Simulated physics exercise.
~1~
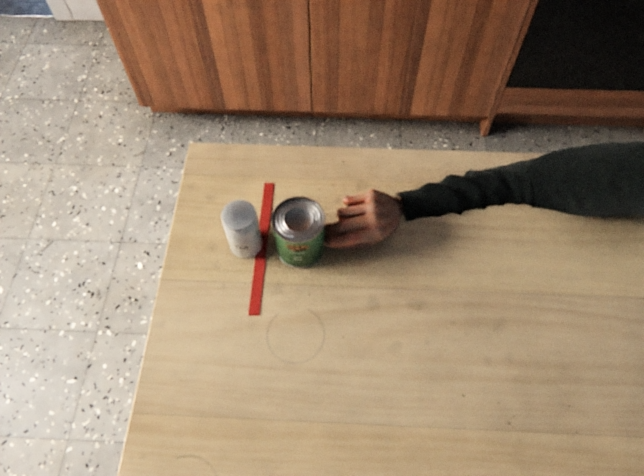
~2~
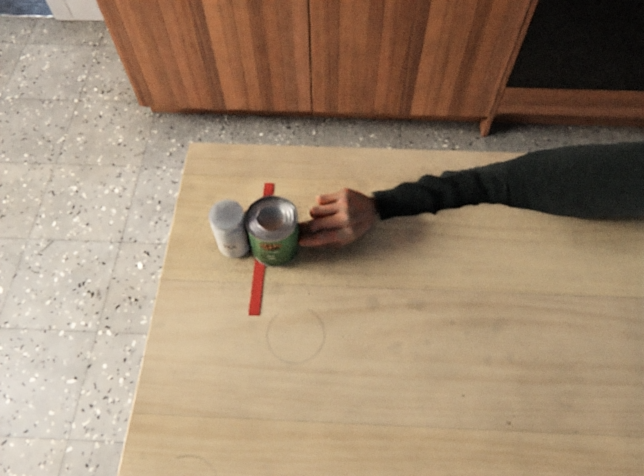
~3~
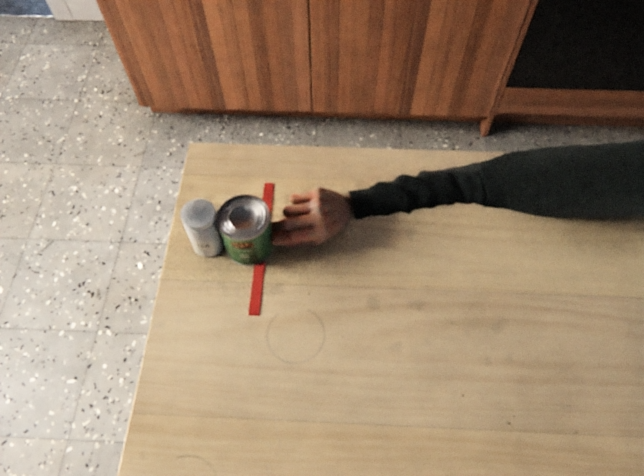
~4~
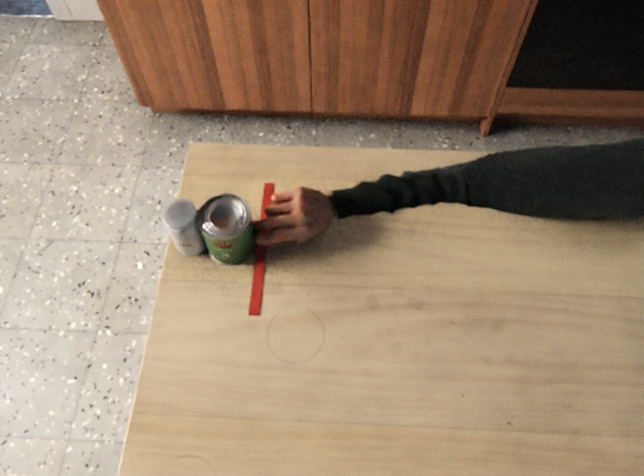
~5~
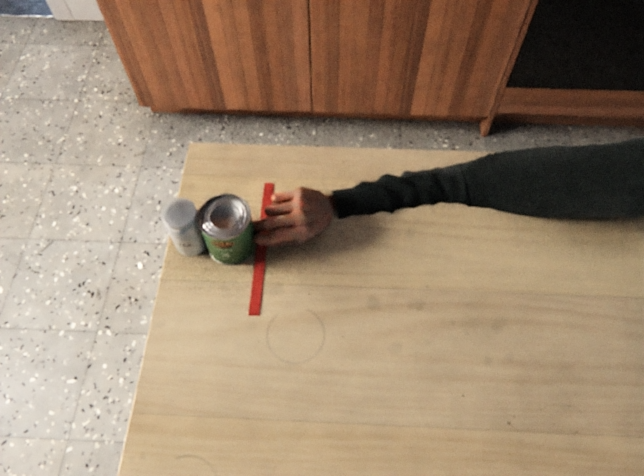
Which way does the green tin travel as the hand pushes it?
The green tin moves to the left, crossing the red tape with the white jar ahead of it.
